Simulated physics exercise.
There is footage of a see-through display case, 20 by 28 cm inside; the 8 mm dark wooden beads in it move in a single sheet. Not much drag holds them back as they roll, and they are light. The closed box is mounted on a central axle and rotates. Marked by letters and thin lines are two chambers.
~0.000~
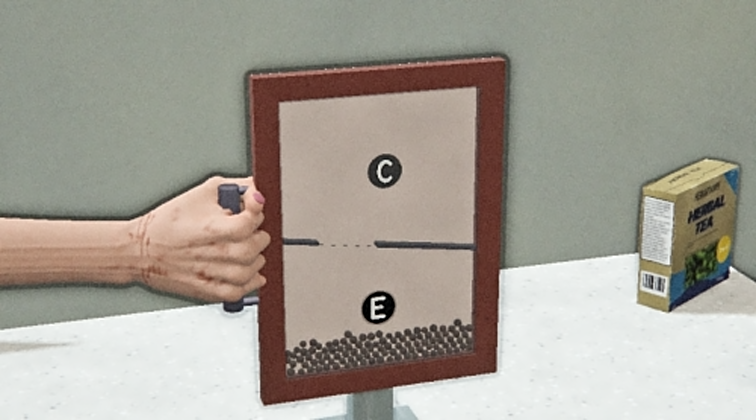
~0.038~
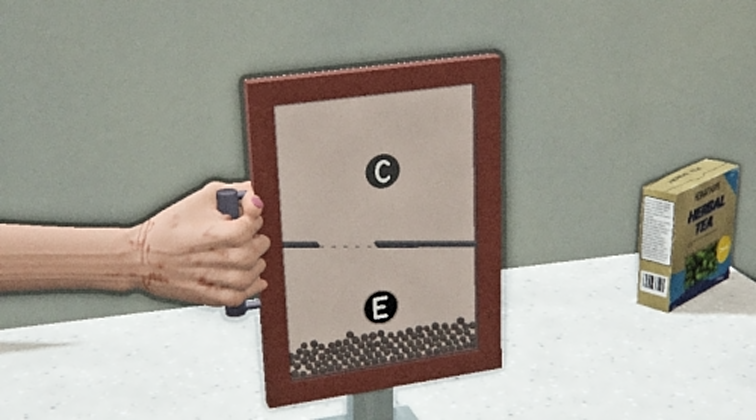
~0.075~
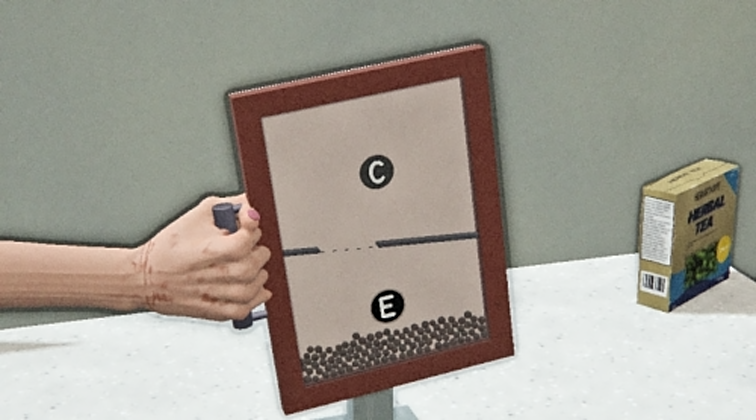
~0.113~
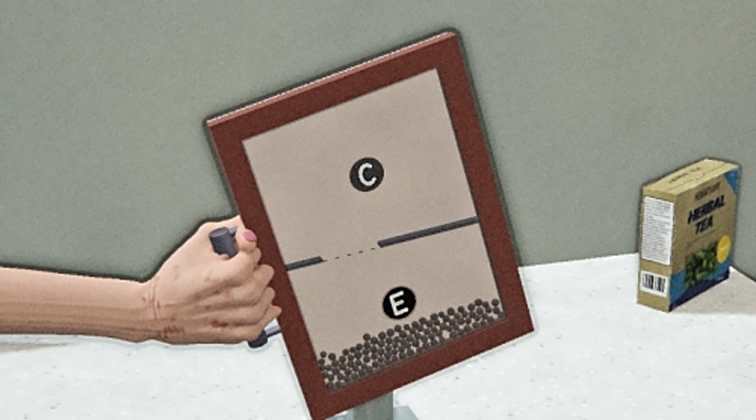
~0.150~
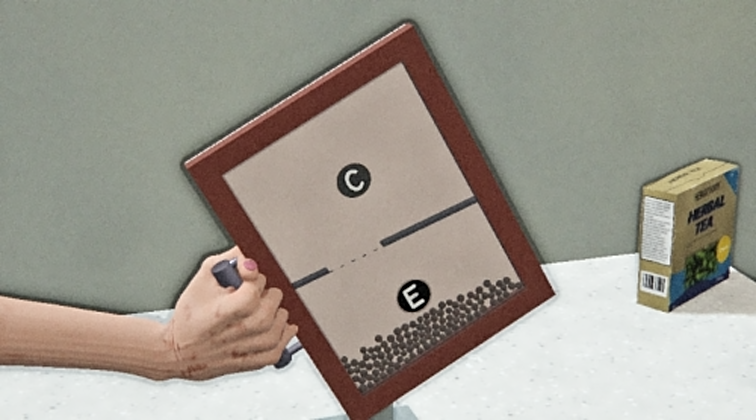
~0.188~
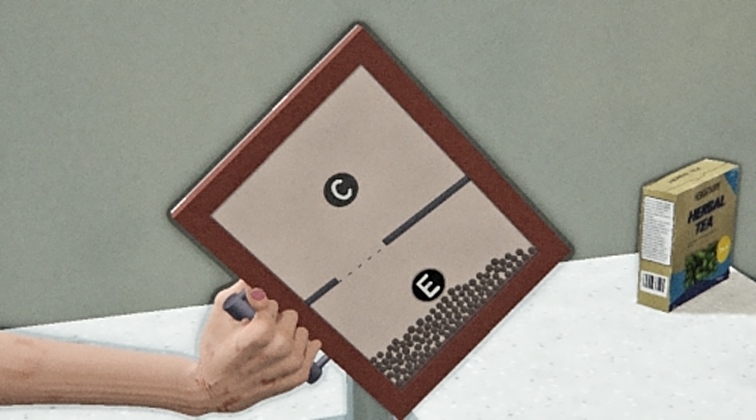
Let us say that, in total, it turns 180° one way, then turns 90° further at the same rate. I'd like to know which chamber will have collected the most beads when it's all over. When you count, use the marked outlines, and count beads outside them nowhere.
That would be C.
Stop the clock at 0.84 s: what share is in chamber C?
About 65 per cent.
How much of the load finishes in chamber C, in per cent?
Roughly 65%.
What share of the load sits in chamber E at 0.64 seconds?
The share there is around 75 percent.
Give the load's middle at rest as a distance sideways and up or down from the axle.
Right: About 4 cm; below: About 8 cm.
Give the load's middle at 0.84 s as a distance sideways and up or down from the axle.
Right: About 1 cm; below: About 6 cm.
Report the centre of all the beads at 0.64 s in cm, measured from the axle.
Roughly 3 centimetres to the right and 1 centimetres above.
After 0.64 s, it stands 180° anticlockwise; the beads' middle is 3 cm right of and 1 cm above the centre; C 25 %, E 75 %.
After 0.84 s, it has come round 225° anticlockwise; the beads' middle is 1 cm right of and 6 cm below the centre; C 65 %, E 35 %.
After 1.04 s, it has come round 270° anticlockwise; the beads' middle is 5 cm right of and 7 cm below the centre; C 65 %, E 35 %.
Settled by 2.4 s, it has come round 270° anticlockwise; C 65 %, E 35 %.
